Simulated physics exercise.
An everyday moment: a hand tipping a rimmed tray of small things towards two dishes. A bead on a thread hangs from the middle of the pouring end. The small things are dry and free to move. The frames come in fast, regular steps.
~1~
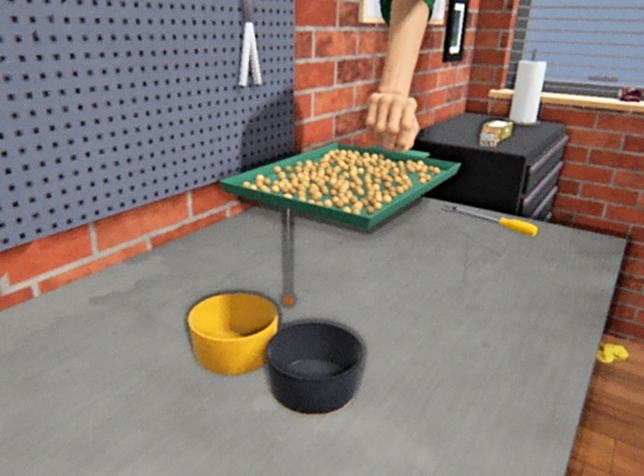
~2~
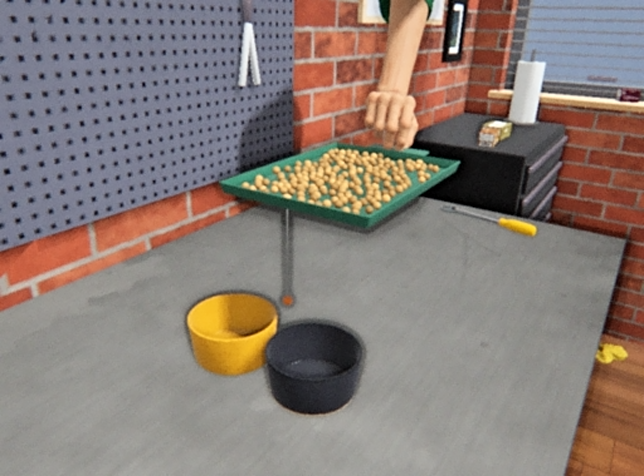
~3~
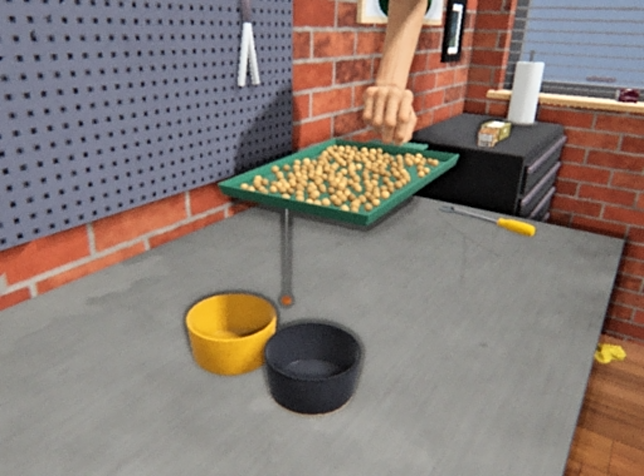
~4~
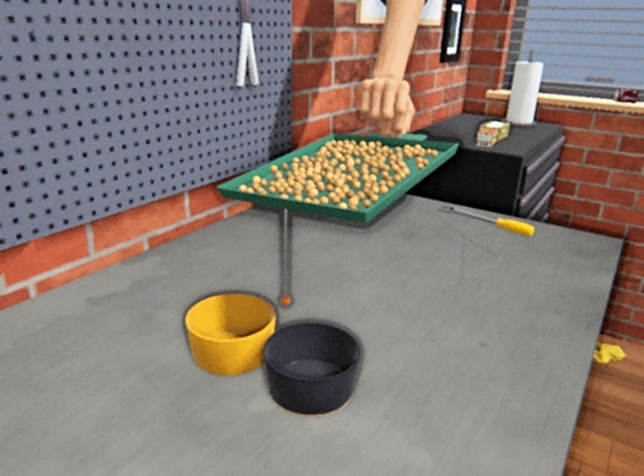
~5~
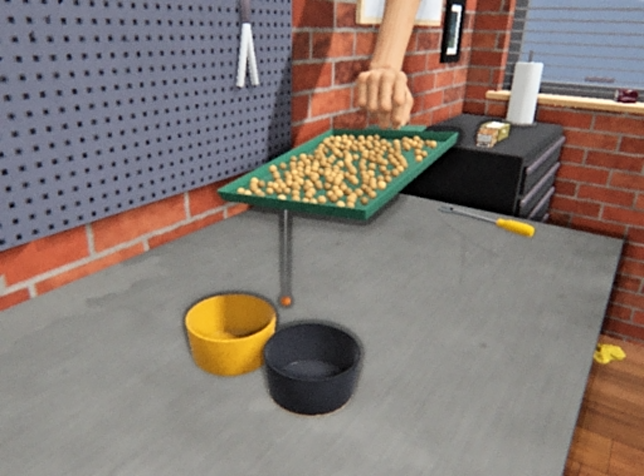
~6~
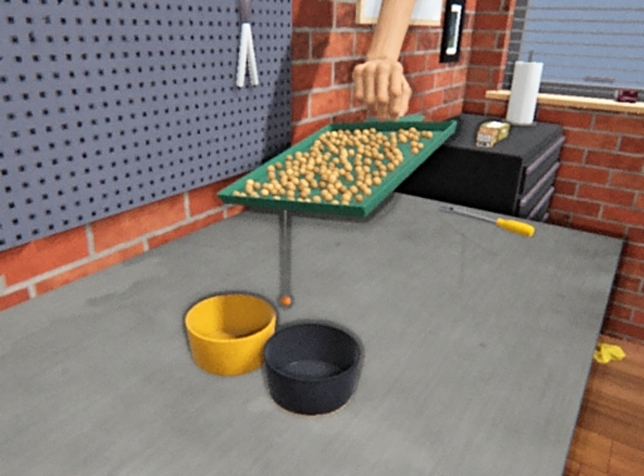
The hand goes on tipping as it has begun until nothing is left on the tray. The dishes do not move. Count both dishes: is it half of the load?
They take less than half between them.
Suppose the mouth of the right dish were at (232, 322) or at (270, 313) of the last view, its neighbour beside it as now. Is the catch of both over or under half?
At the first place not half, at the second most of it.
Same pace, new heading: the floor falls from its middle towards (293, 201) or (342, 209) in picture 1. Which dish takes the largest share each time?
In turn: Left; right.
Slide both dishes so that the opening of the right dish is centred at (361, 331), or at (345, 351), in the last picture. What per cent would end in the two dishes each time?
About 0 and 10 per cent.
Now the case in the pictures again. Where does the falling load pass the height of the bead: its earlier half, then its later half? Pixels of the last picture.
First near (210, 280), later near (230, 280).
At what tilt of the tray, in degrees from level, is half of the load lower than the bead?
At some 70 degrees.
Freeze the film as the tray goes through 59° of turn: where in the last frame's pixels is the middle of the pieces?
Around (246, 203).
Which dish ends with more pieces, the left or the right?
It is left.
Soon after the last picture, tray tipped steeply; about two thirds on the tray; a small part in the left dish; a small part outside both; about a quarter in the air.
A little later, tray tipped right over; a stray few in the right dish; about a quarter in the left dish; most outside both; a stray few in the air.
Later still, tray tipped past a quarter turn; a stray few in the right dish; about a quarter in the left dish; most outside both.
By the end, tray tipped past a quarter turn; a stray few in the right dish; about a quarter in the left dish; most outside both.
